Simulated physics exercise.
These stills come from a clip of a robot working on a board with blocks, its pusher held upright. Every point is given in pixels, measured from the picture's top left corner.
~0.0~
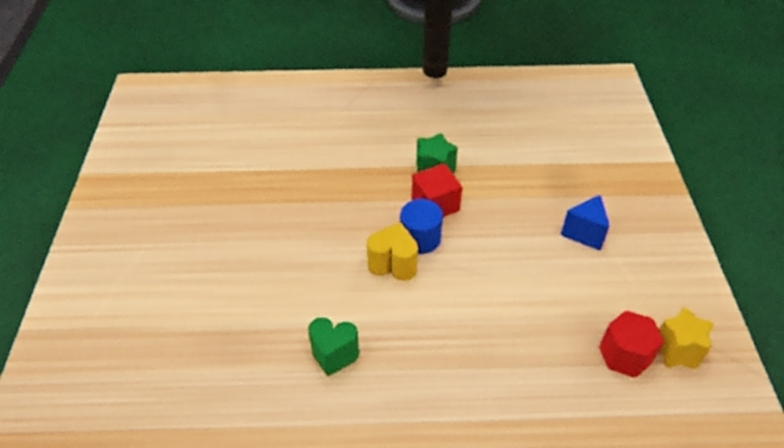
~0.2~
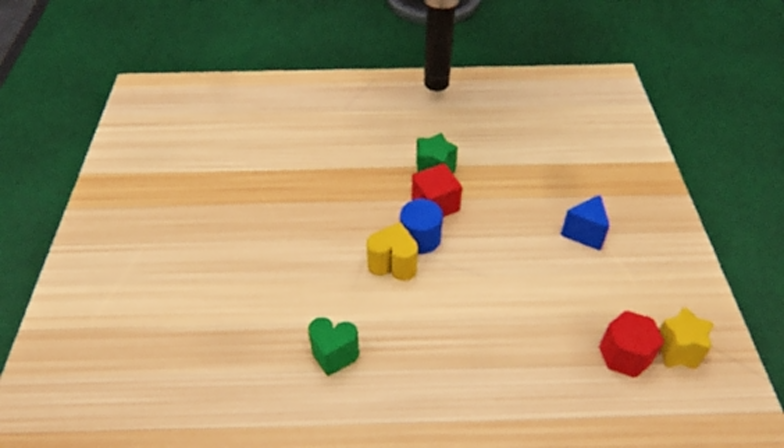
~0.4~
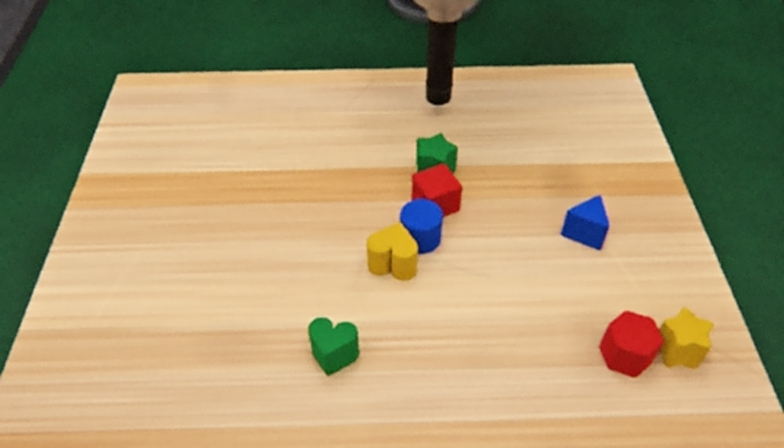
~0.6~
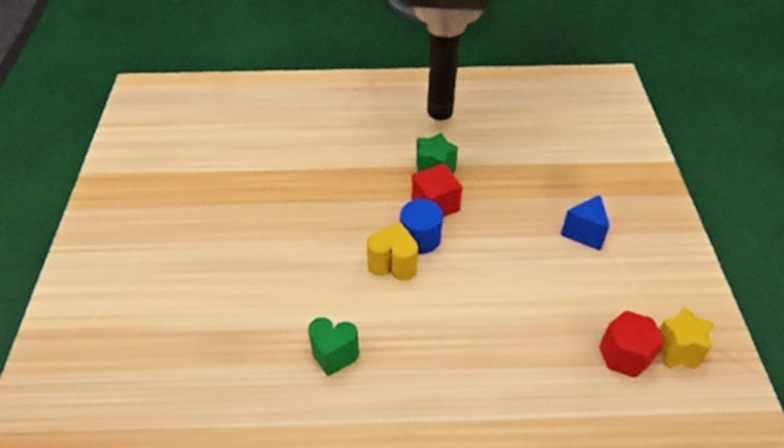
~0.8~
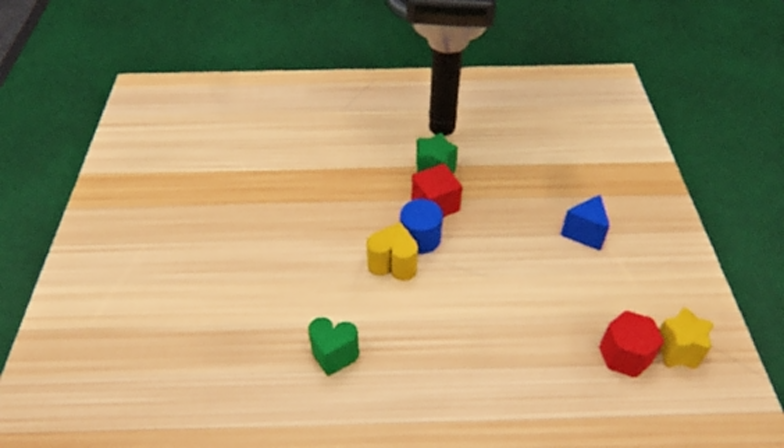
On a wooden board, a black pusher moves down toward the green star among still blocks.
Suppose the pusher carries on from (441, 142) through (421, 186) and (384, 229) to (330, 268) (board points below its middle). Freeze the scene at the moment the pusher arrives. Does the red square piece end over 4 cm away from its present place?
Answer: Yes.
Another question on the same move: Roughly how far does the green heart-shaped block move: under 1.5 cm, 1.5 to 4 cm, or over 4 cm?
Its final spot will lie within 1.5 cm of the current one.
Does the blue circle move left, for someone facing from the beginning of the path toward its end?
That would be a yes.
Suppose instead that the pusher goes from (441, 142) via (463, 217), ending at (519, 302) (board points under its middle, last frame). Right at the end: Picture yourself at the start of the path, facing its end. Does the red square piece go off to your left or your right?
Facing the way the path runs, start to end, you'll find the red square piece has shifted right.
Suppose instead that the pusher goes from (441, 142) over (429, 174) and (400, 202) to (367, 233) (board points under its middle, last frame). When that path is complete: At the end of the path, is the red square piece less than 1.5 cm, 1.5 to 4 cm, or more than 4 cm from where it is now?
It ends farther than 4 cm from its spot.
The first path, step by step. One third of the way, pusher (422, 172); yellow heart-shaped block (387, 245); blue circle (423, 228); green star (437, 185), turned 50° anticlockwise; red square piece (459, 211).
Two thirds of the way, pusher (383, 216); yellow heart-shaped block (386, 246); blue circle (429, 237); green star (428, 202); red square piece (470, 219), turned 25° anticlockwise.
At the end, pusher (328, 255); green heart-shaped block not moved; yellow heart-shaped block (386, 246); blue circle (429, 237); green star (428, 202), turned 120° anticlockwise; red square piece (470, 219), turned 25° anticlockwise.
